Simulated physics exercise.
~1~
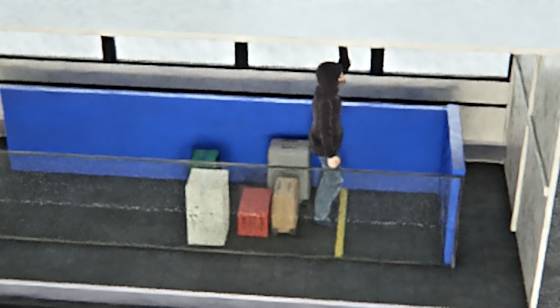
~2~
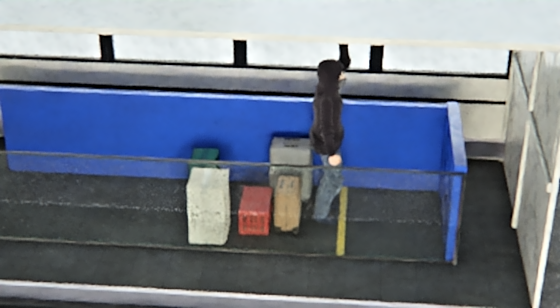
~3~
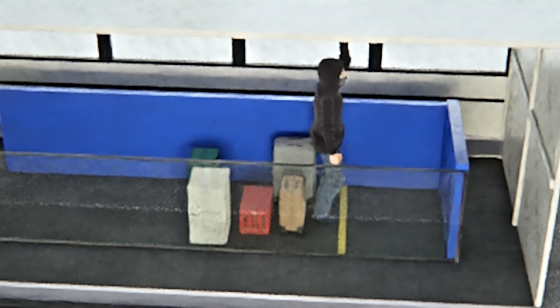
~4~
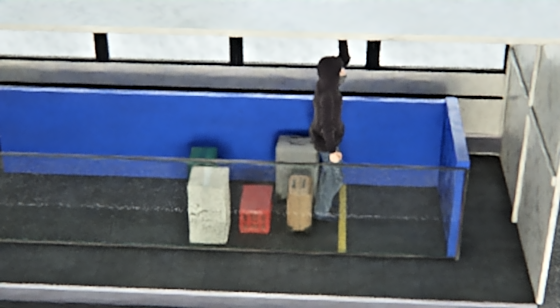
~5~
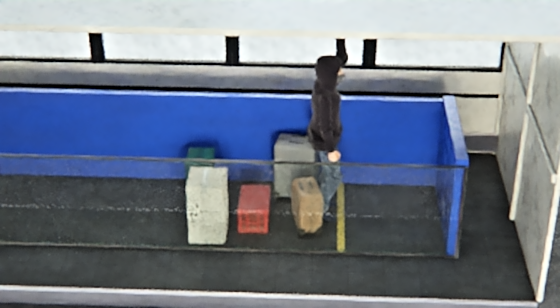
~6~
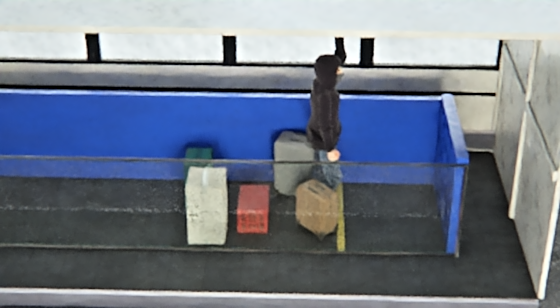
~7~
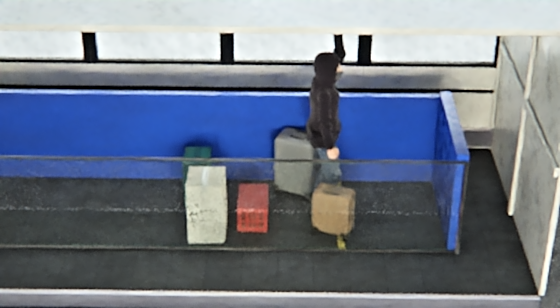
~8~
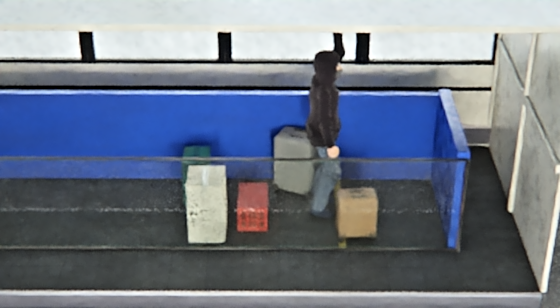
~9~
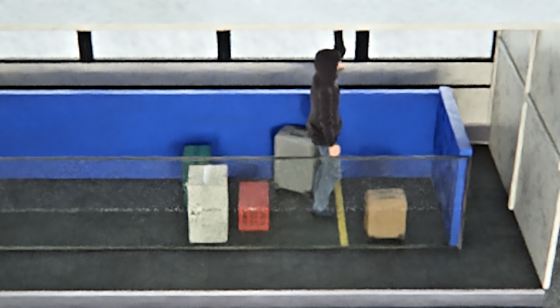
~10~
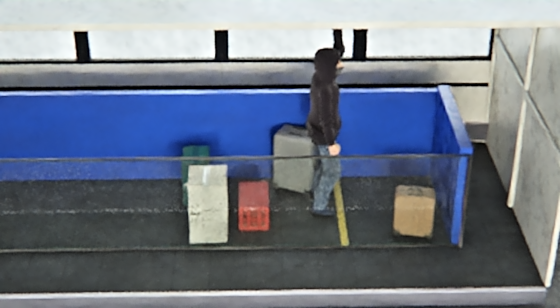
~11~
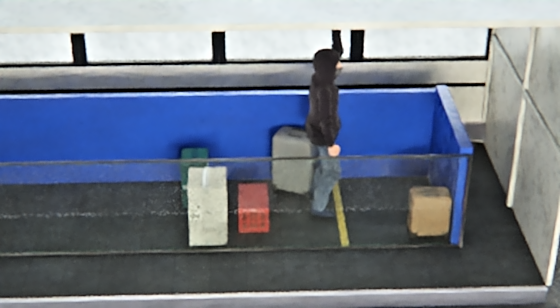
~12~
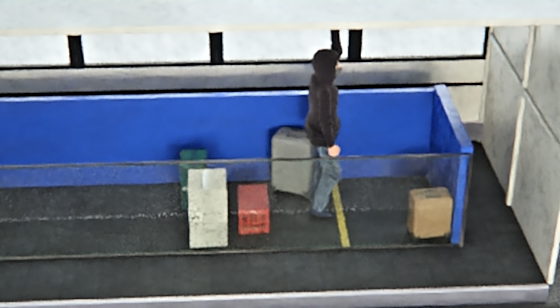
The clip opens on a blue-walled tram bay where a traveller in a dark hooded top stands with one arm raised, beside a pale bag, a teal pack, a red crate, a large grey case and a small brown case. At first the luggage barely moves. Then the brown case begins sliding right, staying upright as it passes in front of the traveller's legs and over the yellow line. It continues toward the bay's right end while the traveller and other luggage stay nearly in place. Finally, the brown case stands still beyond the line, near the end wall.
